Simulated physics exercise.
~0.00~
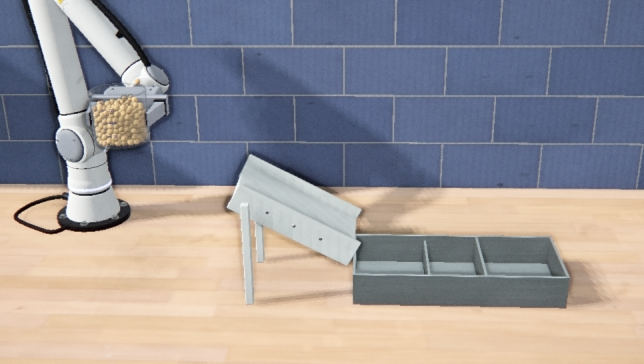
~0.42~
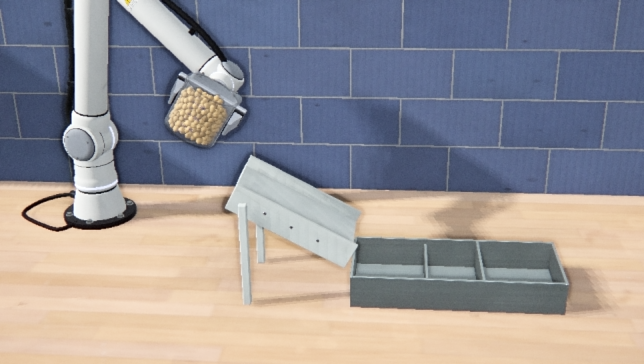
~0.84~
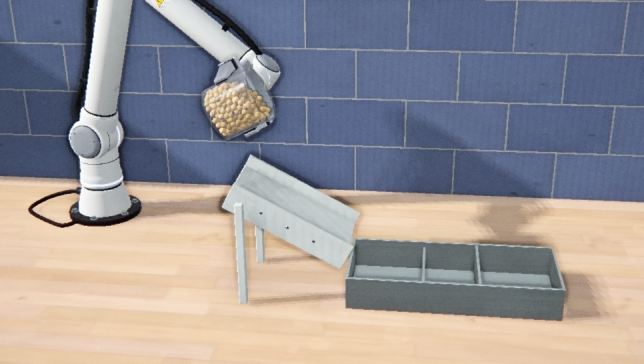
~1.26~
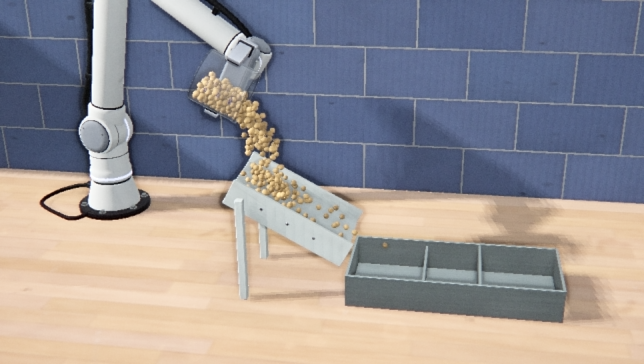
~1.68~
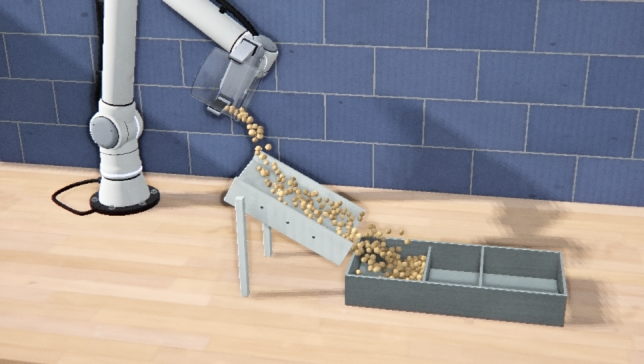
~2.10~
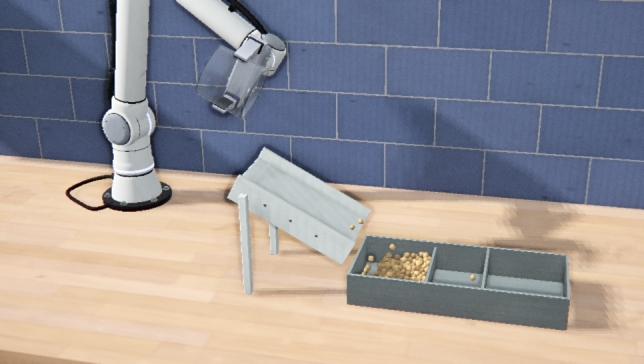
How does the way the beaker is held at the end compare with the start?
At the start the robot arm holds the beaker upright, while at the end the beaker is held on its side.
